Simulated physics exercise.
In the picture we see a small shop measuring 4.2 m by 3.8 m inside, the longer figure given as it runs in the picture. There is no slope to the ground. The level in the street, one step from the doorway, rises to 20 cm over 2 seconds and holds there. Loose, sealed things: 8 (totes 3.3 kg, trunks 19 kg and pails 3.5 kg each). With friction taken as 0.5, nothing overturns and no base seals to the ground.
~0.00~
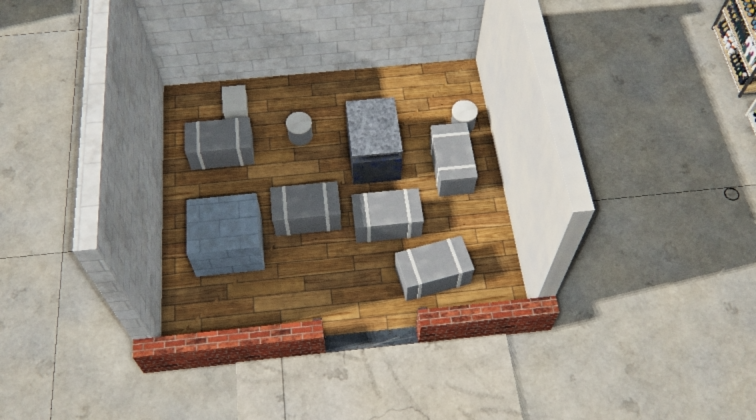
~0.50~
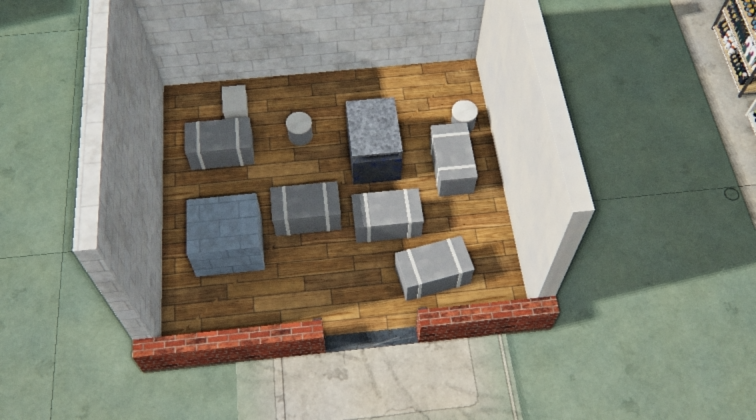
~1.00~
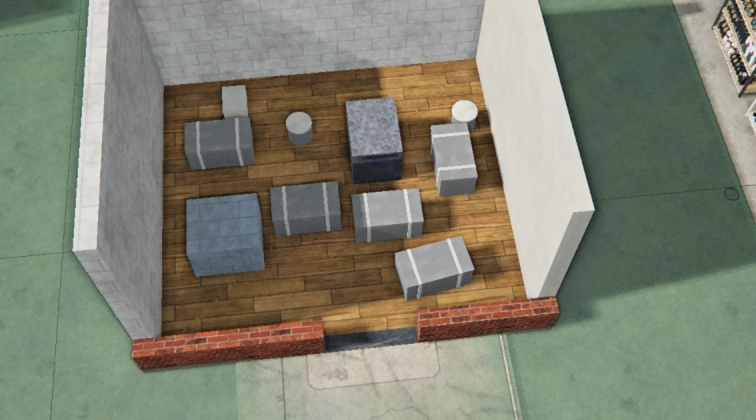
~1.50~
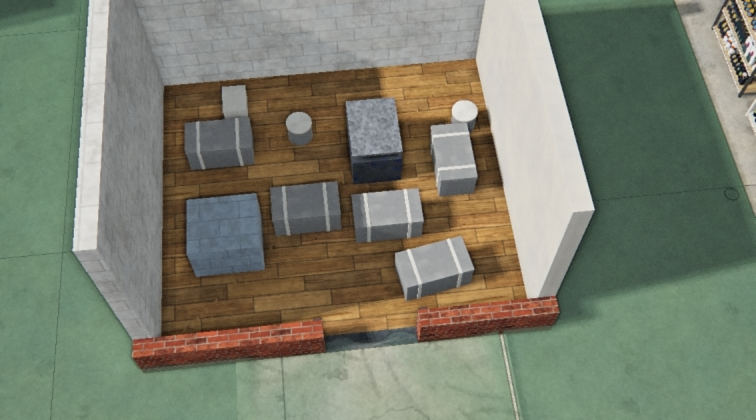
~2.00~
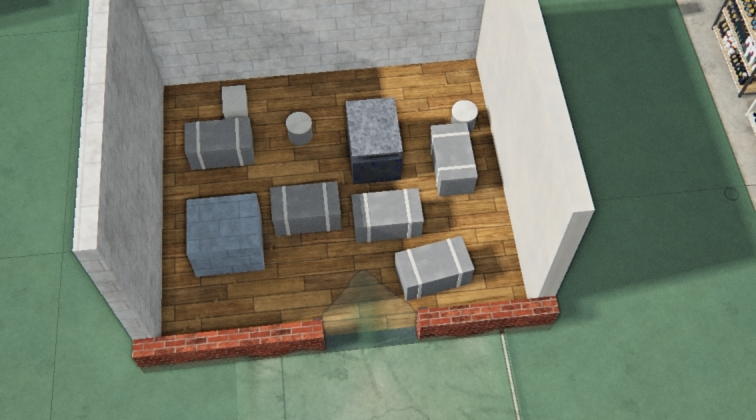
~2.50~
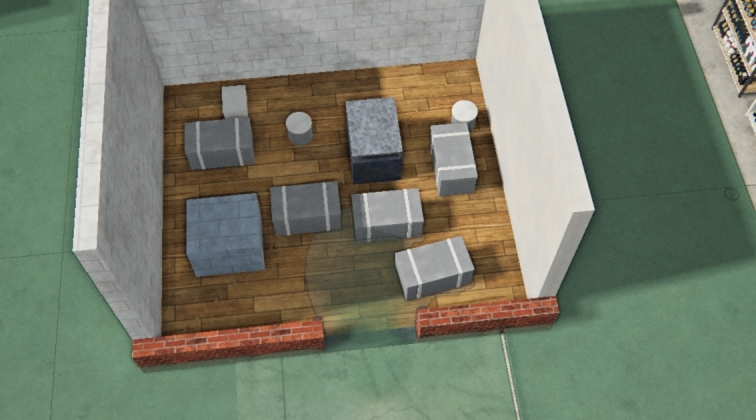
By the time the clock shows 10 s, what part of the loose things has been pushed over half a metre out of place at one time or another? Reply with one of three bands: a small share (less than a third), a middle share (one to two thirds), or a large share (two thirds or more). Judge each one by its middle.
A large share, two thirds or more.
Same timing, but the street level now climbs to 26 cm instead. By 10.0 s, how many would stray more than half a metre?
8.
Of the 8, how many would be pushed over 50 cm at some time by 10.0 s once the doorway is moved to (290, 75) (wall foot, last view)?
Then it comes to 5 of them.
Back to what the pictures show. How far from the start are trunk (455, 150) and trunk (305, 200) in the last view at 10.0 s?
60 cm and 150 cm respectively.
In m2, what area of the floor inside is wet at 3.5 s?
I'd put it close to 5.5 m2.
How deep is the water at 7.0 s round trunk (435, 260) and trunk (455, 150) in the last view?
Close to 5 and 6 centimetres.
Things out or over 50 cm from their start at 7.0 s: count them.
Result: 6.
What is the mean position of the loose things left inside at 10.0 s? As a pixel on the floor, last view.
They average out to somewhere around (336, 127).
After 3.5 s 0 of 8 are over 50 cm from their spots; 0 afloat.
After 4.5 s 2 of 8 are over 50 cm from their spots; 1 afloat.
After 7.0 s 6 of 8 are over 50 cm from their spots; 5 afloat.
After 10.0 s 7 of 8 are over 50 cm from their spots, and 8 have been at some point; 8 afloat.
